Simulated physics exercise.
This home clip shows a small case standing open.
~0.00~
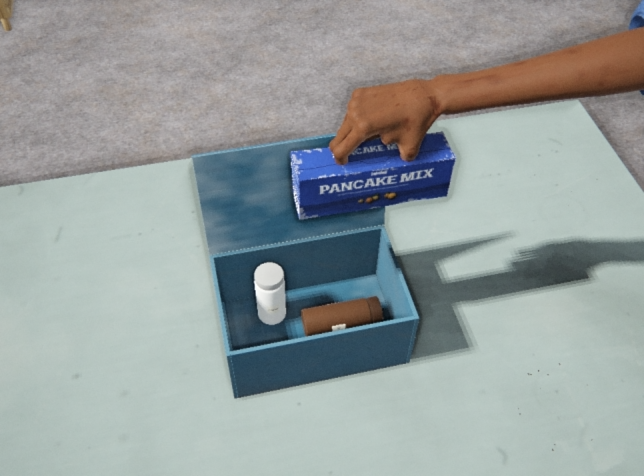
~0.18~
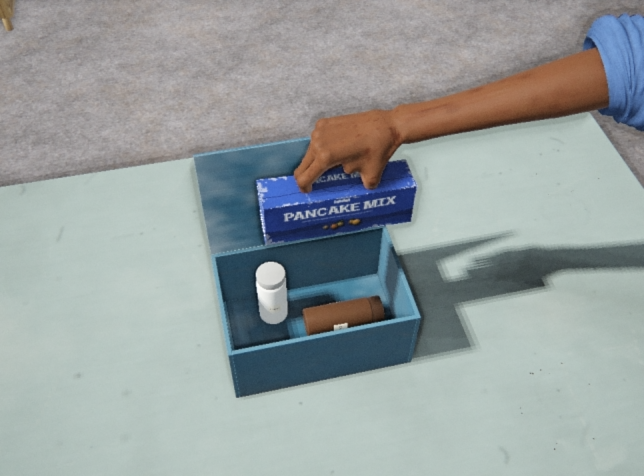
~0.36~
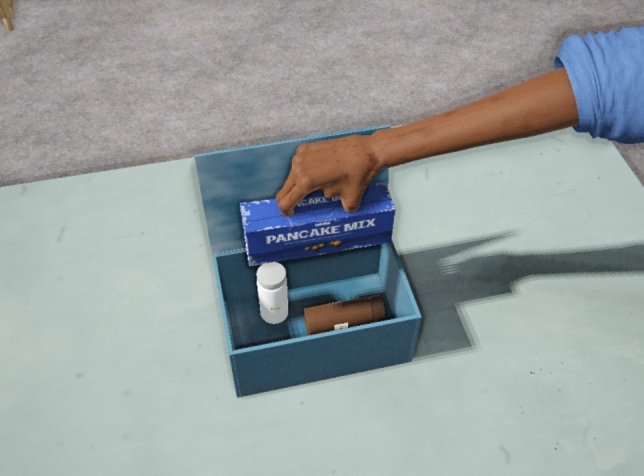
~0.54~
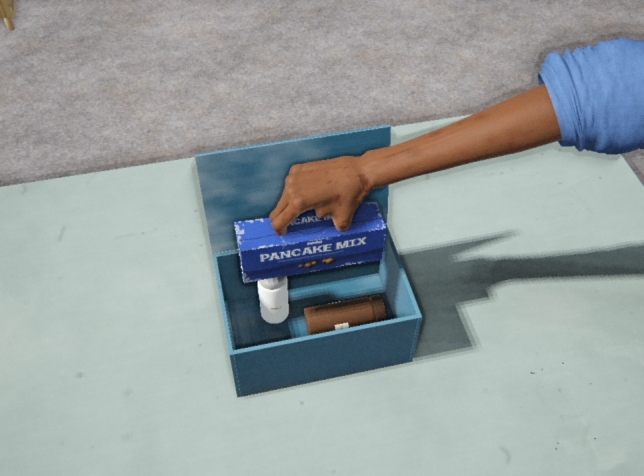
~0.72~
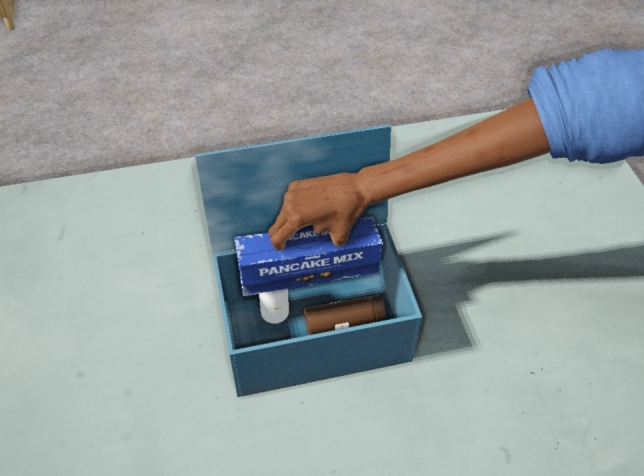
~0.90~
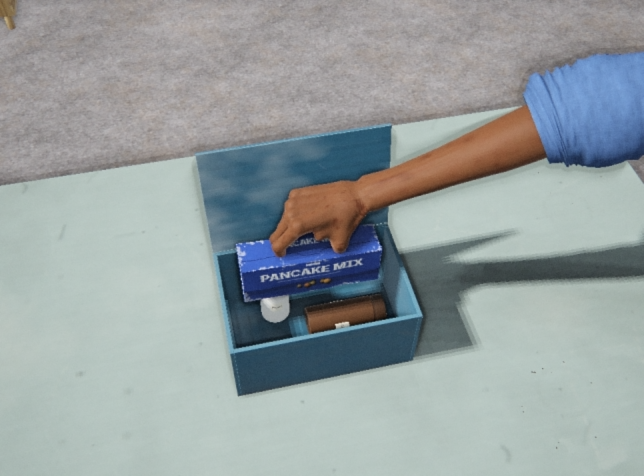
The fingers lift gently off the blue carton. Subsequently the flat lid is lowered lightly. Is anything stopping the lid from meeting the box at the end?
Lies on the rim.
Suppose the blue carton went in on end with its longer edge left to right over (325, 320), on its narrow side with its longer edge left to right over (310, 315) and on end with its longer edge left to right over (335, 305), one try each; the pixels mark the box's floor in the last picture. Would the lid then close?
So: First go, the lid can't get down; second go, it gets all the way down; third go, it can't get down.
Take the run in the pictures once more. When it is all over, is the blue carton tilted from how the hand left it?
At the finish it goes crooked.
By 1.90 s, lid starting down; blue carton upside down near (323, 331); brown shaker moved a little; white shaker moved a little.
By 2.90 s, lid 34° above the rim; blue carton upside down near (323, 329); brown shaker moved a little; white shaker moved a little.
When it is over (6.5 s), lid shut; lying over in the box, blue carton; the other 2 as before. End places, in pixels of the last picture, blue carton near (323, 323).
